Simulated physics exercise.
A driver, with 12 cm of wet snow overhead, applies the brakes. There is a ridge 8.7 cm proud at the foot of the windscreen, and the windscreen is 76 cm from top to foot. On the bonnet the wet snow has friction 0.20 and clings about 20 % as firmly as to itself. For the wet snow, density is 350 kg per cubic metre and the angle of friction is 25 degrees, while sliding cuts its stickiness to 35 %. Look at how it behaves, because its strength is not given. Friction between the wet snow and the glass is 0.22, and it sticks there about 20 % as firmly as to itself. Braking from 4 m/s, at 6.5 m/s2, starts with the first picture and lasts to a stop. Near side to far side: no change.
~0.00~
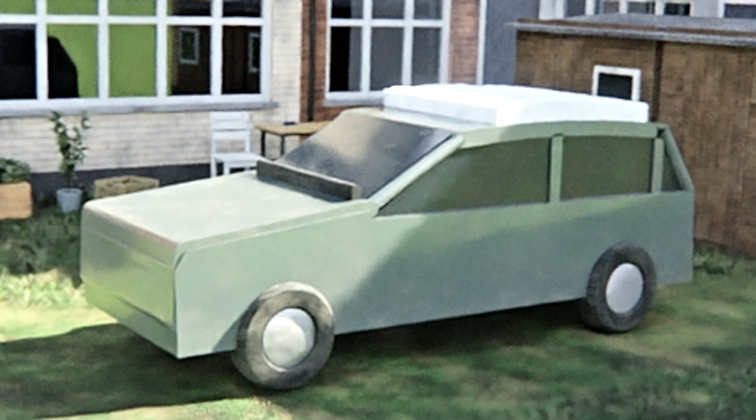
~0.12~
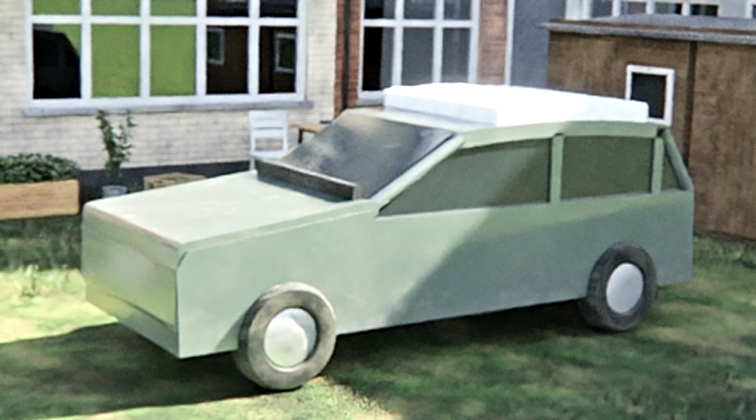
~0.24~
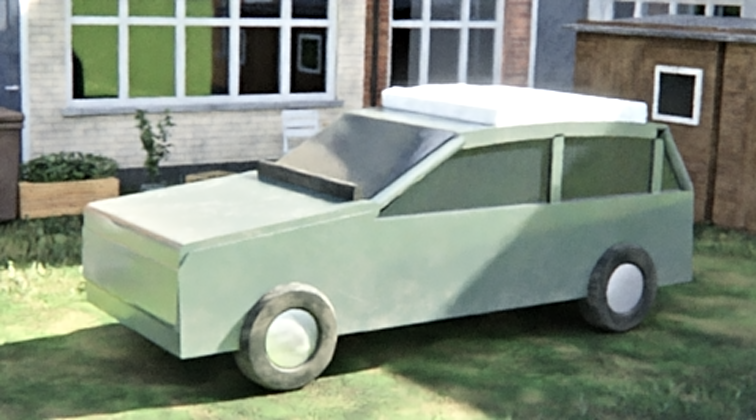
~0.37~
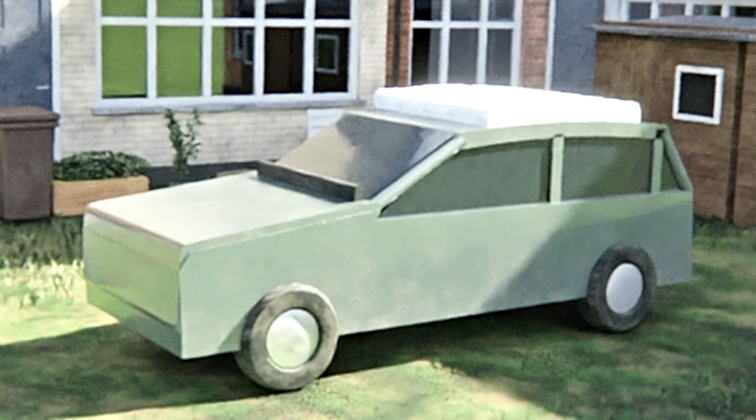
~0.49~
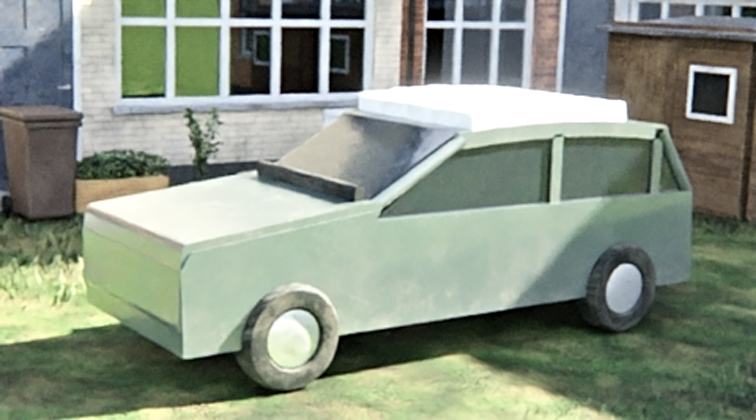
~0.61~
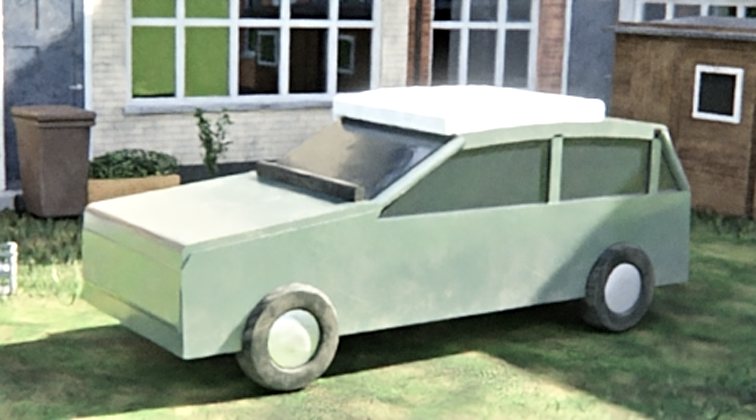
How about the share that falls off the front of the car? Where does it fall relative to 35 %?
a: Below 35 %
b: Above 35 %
Above 35 %.
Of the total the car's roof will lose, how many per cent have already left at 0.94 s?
Some 70 per cent.
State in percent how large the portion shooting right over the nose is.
Some 45 per cent.
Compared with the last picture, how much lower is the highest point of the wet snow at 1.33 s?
Around 25 centimetres, give or take.
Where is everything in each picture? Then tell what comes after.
Leading edge of the wet snow at (498, 112), in the first picture.
Leading edge of the wet snow at (499, 112), in the second picture.
Leading edge of the wet snow at (497, 113), its middle shifted 1.4 cm, in the third picture.
Leading edge of the wet snow at (489, 114), its middle shifted 7.8 cm, in the fourth picture.
Leading edge of the wet snow at (473, 117), its middle shifted 20 cm, in the fifth picture.
Leading edge of the wet snow at (446, 122), its middle shifted 40 cm, 8 % of it past the top of the windscreen, in one piece, in the sixth picture.
After 0.94 s, 34 % of the snow is on the roof, 57 % on the glass, 10 % on the bonnet and none has gone off the nose.
After 1.33 s, none of the snow is on the roof, 35 % on the glass, 65 % on the bonnet and none has gone off the nose.
After 1.72 s, none of the snow is on the roof, 21 % on the glass, 76 % on the bonnet and 3 % has gone off the nose.
After 2.12 s, none of the snow is on the roof, 21 % on the glass, 51 % on the bonnet and 29 % has gone off the nose.
After 3.00 s, at the end, none of the snow is on the roof, 21 % on the glass, 32 % on the bonnet and 47 % has gone off the nose.
